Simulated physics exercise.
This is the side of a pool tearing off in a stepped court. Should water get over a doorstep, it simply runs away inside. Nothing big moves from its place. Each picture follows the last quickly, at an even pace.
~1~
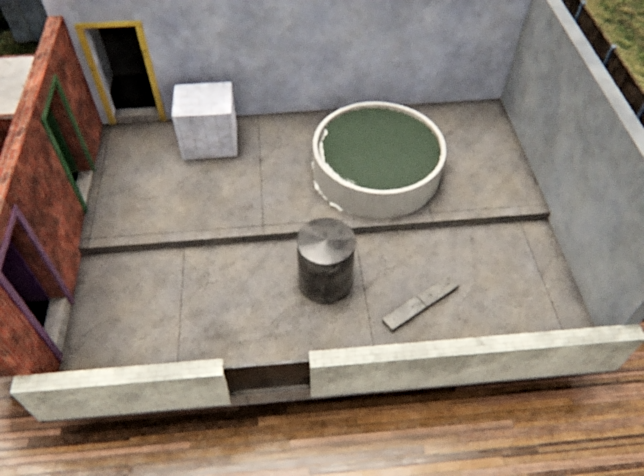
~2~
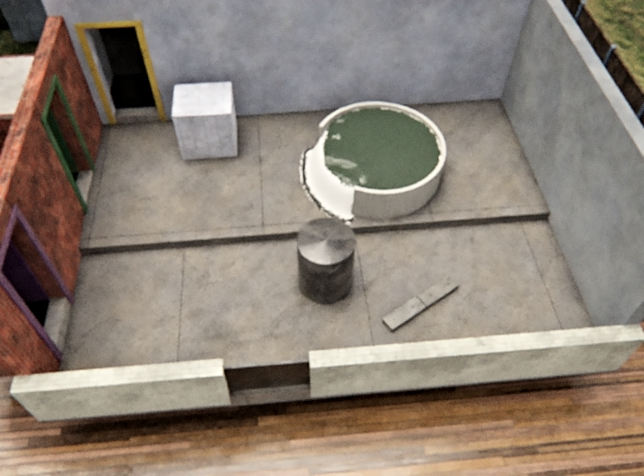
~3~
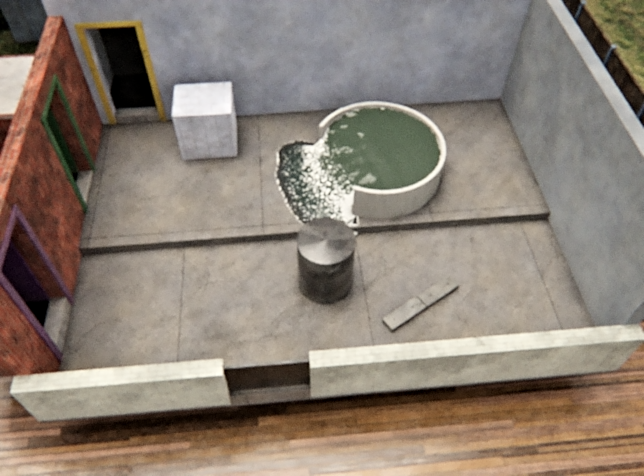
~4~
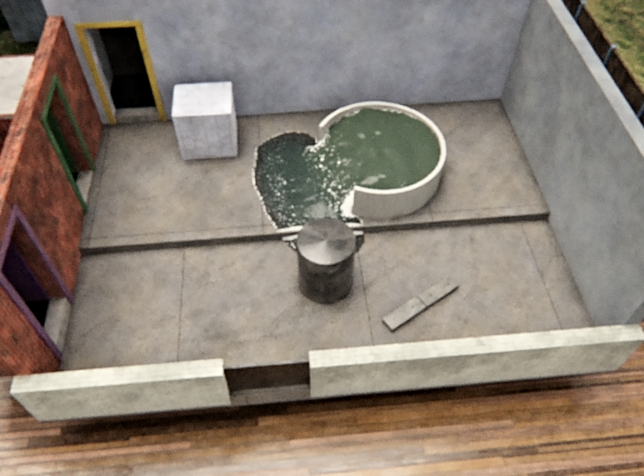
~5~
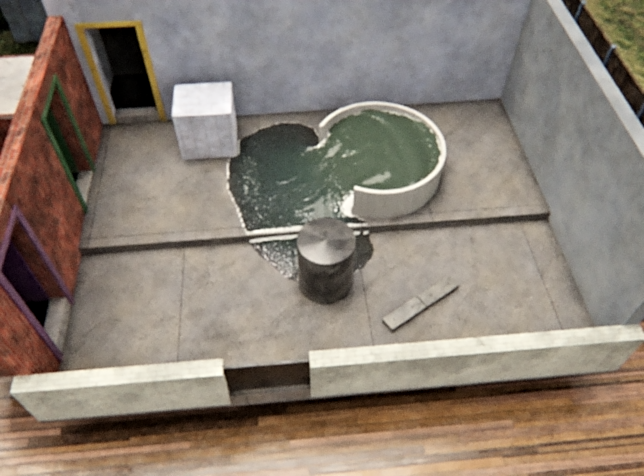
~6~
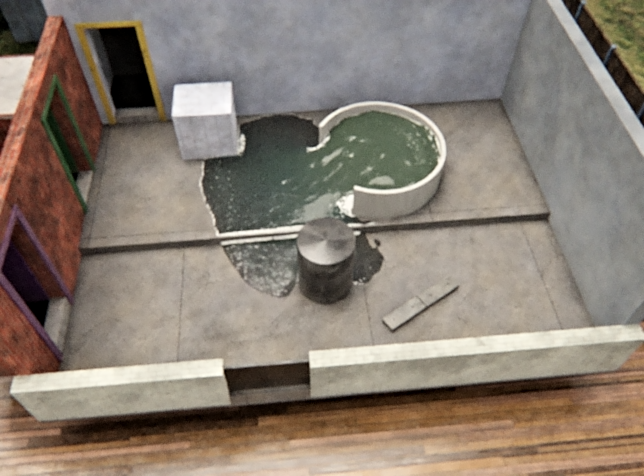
Round white-walled pool breaking open on its left side, green water pouring across the court and over a step around a metal cylinder.
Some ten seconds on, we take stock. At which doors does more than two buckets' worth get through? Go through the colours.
My prediction: Green door: Overshoots; yellow door: Does not overshoot; purple door: Does not overshoot.
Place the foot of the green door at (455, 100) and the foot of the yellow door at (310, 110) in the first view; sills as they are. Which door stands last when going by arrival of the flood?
Result: The green-painted one.
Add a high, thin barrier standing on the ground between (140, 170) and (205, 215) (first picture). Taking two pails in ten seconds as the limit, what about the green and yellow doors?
Result - green door remains within limits, yellow door crosses the threshold.
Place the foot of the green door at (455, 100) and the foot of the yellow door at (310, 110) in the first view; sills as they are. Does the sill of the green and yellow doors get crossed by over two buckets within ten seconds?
Result, per door: Green remains within bounds; yellow remains within bounds.
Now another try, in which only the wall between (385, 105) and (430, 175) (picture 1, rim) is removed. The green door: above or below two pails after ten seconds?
Result - green undershoots.
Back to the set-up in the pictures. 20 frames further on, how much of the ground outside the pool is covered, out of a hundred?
Near 55 in a hundred.
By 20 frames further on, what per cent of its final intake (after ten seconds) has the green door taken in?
Result: 65 % of the ten-second total.
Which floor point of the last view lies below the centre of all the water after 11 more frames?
Point: (273, 200).
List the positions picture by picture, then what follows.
Still water in the pool at (379, 148), in the first frame.
The front is at (314, 150), out from the gap at (321, 177), in the second frame.
Water pours out at (321, 180) and has run to (295, 145), in the third frame.
Water pours out at (321, 181) and has run to a hidden place, in the fourth frame.
The front is at (296, 275), out from the gap at (321, 181), in the fifth frame.
Water pours out at (321, 181) and has run to (257, 284), in the sixth frame.
A moment on, water covers 35 % of the floor; the green door not reached, the yellow door not reached, the purple door not reached.
Next, water covers 50 % of the floor; the green door over two buckets in, the yellow door wet at the sill, nothing in, the purple door wet at the sill, nothing in.
Then, water covers 55 % of the floor; the green door far over two buckets in, the yellow door wet at the sill, nothing in, the purple door wet at the sill, nothing in.
Later, water covers 65 % of the floor; the green door far over two buckets in, the yellow door wet at the sill, nothing in, the purple door wet at the sill, nothing in.
In the end, water covers 80 % of the floor; the green door far over two buckets in, the yellow door wet at the sill, nothing in, the purple door wet at the sill, nothing in.
